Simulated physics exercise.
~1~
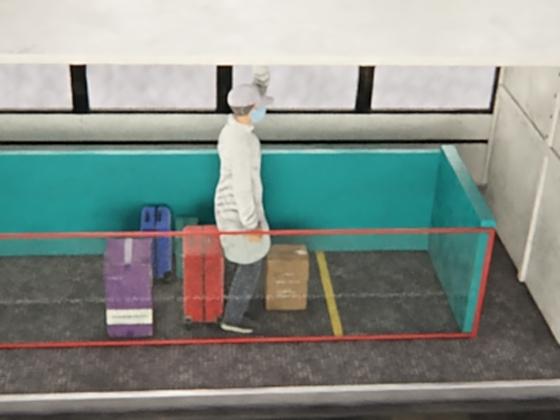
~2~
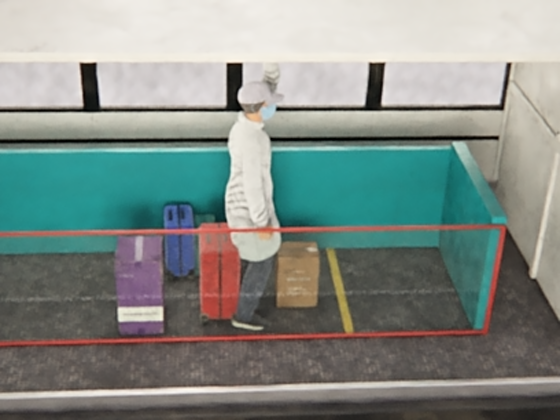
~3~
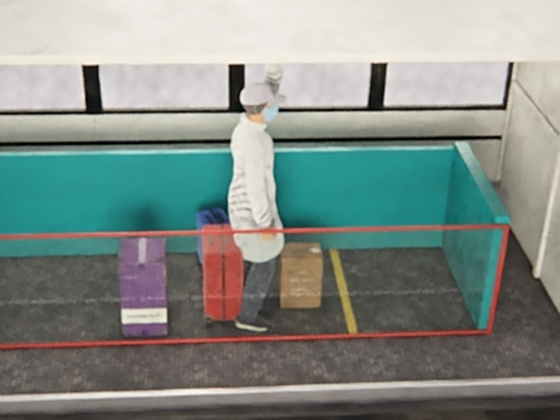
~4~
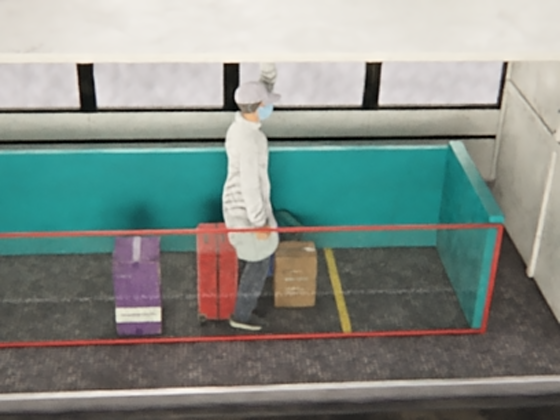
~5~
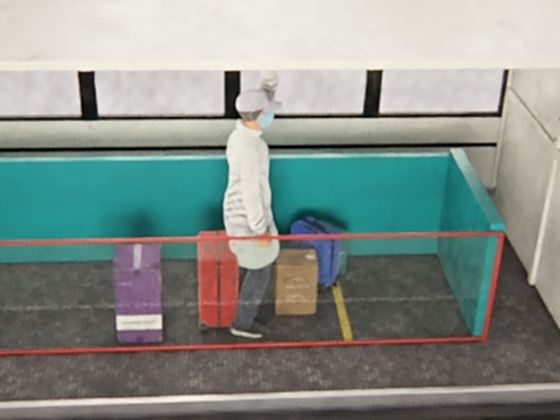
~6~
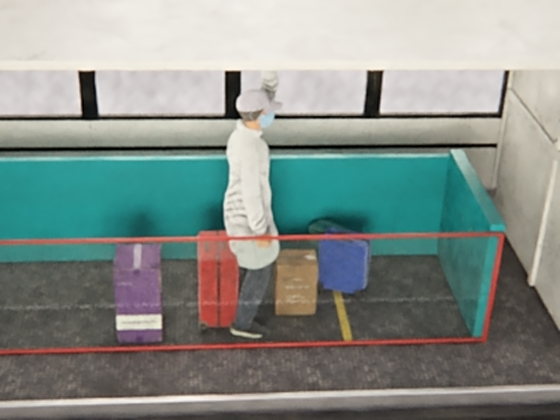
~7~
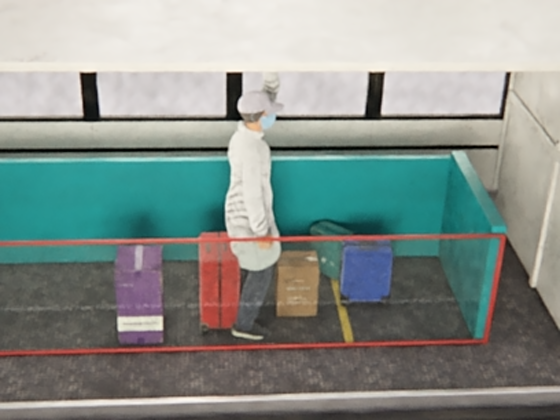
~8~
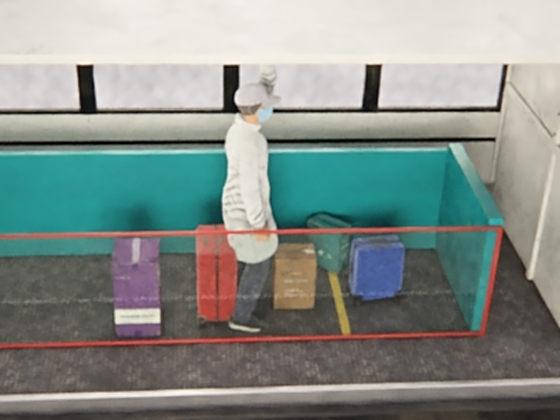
The footage shows a masked figure in a white coat standing still in a teal-walled bay as a blue case rolls right behind them and crosses the yellow line, while a teal item settles near it and the purple, red and brown luggage stays short.
